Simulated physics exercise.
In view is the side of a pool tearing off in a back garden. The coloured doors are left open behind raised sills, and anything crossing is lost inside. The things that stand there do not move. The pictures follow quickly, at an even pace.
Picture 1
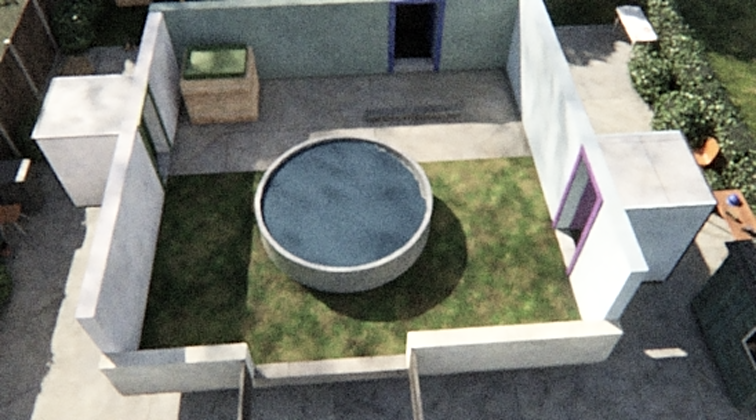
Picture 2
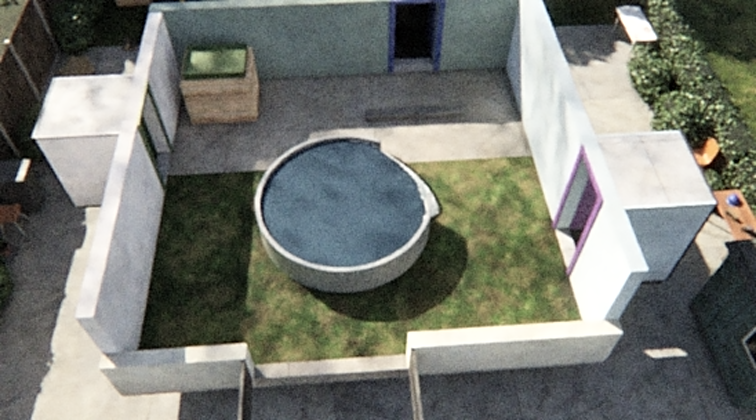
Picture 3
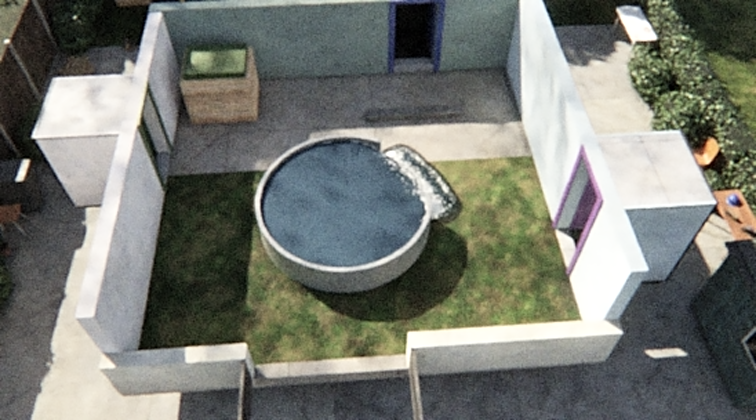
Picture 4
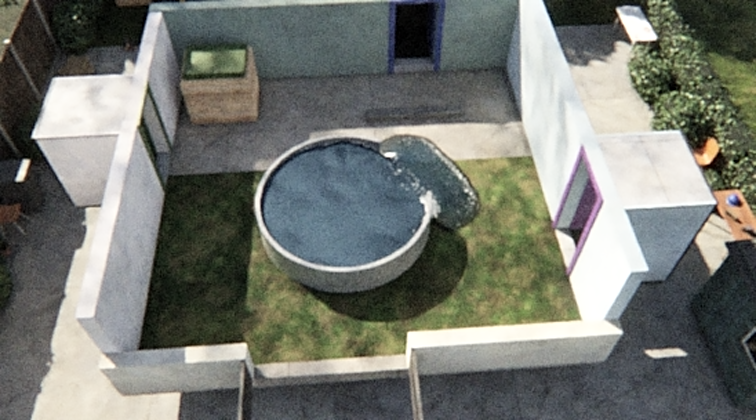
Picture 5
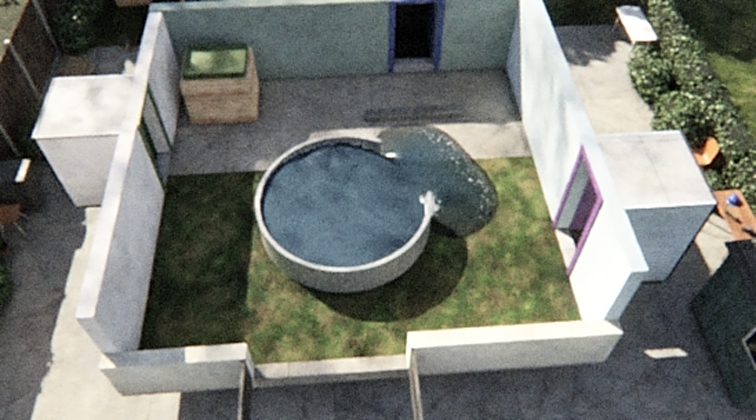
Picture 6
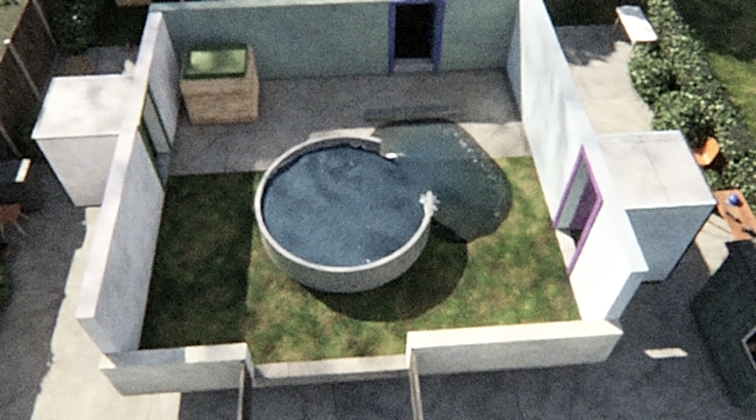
Water in a round grey pool sits still at first in a walled back garden, seen from high above by a camera that stays put. The pool stands on patchy grass below paving, with a planted box at upper left, a blue-framed doorway behind and a purple-framed one at right. The pool's upper right side tears open, and water pours out, foaming, then fans rightward across grass and paving.
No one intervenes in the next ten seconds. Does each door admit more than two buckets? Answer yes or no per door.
Answers: The green door: No; the blue door: No; the purple door: Yes.
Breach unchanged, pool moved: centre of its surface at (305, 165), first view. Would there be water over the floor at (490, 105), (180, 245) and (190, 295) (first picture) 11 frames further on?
Soaked, spared, spared.
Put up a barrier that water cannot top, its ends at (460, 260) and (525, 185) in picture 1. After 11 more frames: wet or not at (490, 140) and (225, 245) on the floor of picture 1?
Result by location - first soaked, second parched.
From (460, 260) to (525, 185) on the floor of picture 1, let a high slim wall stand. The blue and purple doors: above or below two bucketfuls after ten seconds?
Blue door remains below, purple door remains below.
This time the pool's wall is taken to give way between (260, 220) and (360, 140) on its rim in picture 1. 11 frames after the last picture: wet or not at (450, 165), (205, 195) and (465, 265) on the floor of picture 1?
Listed order gives left alone; sopping; left alone.
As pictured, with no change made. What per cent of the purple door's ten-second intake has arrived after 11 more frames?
It comes to around 0 percent of the ten-second total.
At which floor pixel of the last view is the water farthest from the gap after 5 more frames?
My estimate: Roughly (498, 93).
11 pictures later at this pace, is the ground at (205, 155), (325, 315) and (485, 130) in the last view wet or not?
Point 1: Not wet; point 2: Not wet; point 3: Drenched.
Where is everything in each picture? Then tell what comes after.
The first picture shows still water in the round tank at (344, 200).
In the second picture, the front is at (432, 216), out from the gap at (411, 179).
In the third picture, water pours out at (411, 180) and has run to (454, 215).
In the fourth picture, the front is at (474, 214), out from the gap at (411, 181).
In the fifth picture, water pours out at (411, 181) and has run to (494, 202).
In the sixth picture, water pours out at (411, 180) and has run to (452, 125).
A moment on, water covers 20 % of the floor; the green door not reached, the blue door not reached, the purple door not reached.
Next, water covers 30 % of the floor; the green door not reached, the blue door not reached, the purple door wet at the sill, nothing in.
Then, water covers 40 % of the floor; the green door not reached, the blue door wet at the sill, nothing in, the purple door under two buckets in.
Later, water covers 70 % of the floor; the green door not reached, the blue door wet at the sill, nothing in, the purple door over two buckets in.
In the end, water covers 95 % of the floor; the green door wet at the sill, nothing in, the blue door wet at the sill, nothing in, the purple door far over two buckets in.
